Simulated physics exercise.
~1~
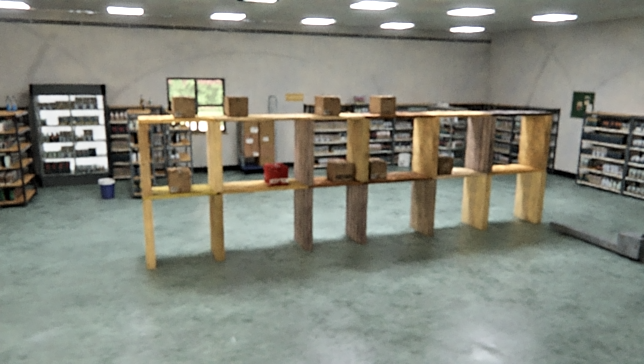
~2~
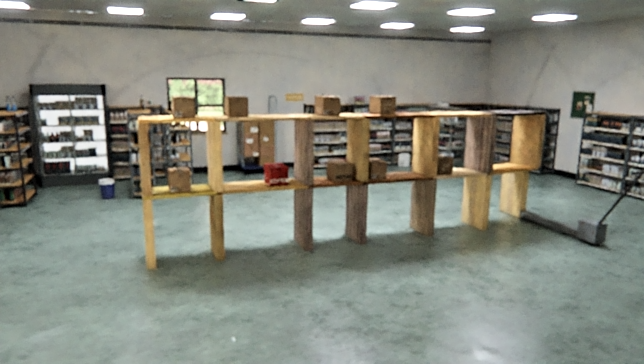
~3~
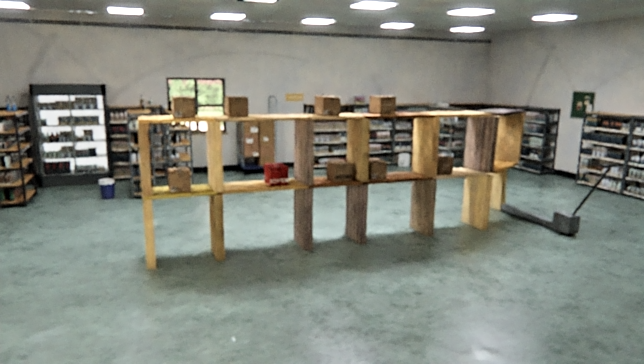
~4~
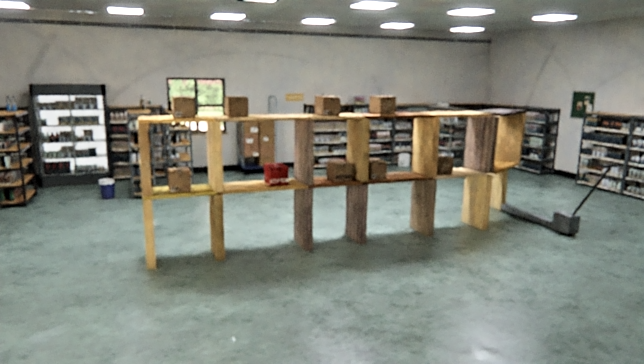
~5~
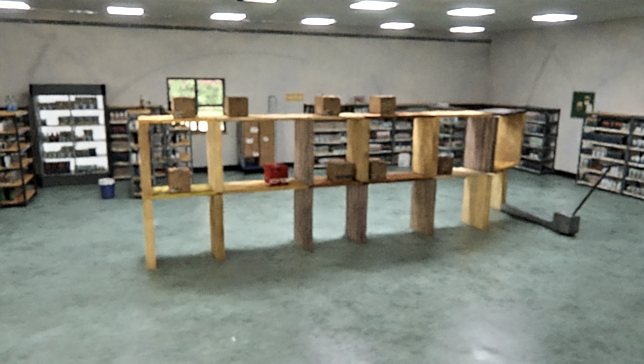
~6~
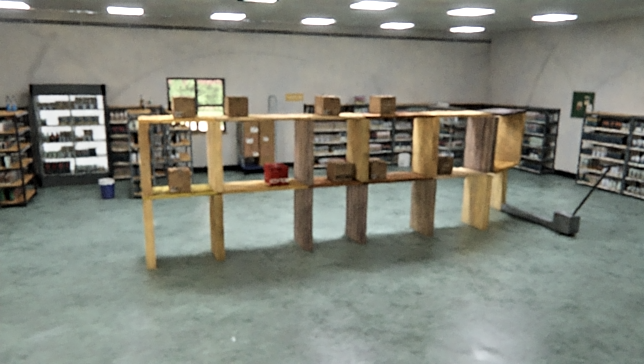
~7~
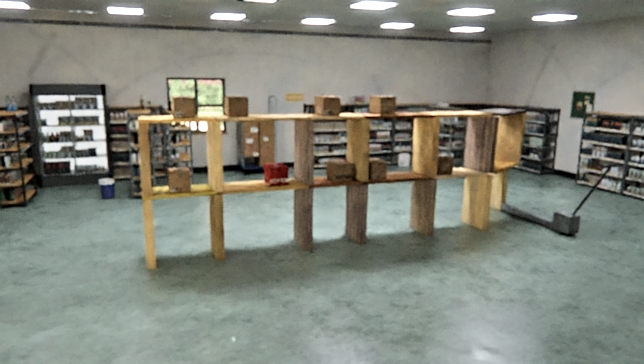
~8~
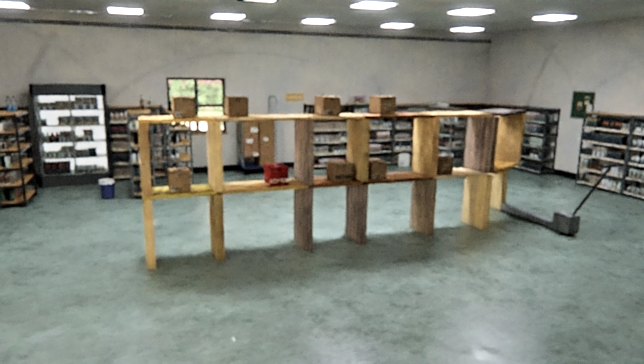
In a wide room with a grey-green floor, seen from a fixed, slightly raised view, shelving lines the pale walls. A long two-tier structure of boards on upright wooden slabs stands across the middle, with brown cartons along its top, and more on the lower tier beside a red one, near a yellow board at the left. A dark, low jack slides in from the right and pushes the foot of the end upright leftward. The right end shifts inward toward the neighbouring slabs, then the jack stops. Everything stays standing, the red carton and yellow board unmoved.
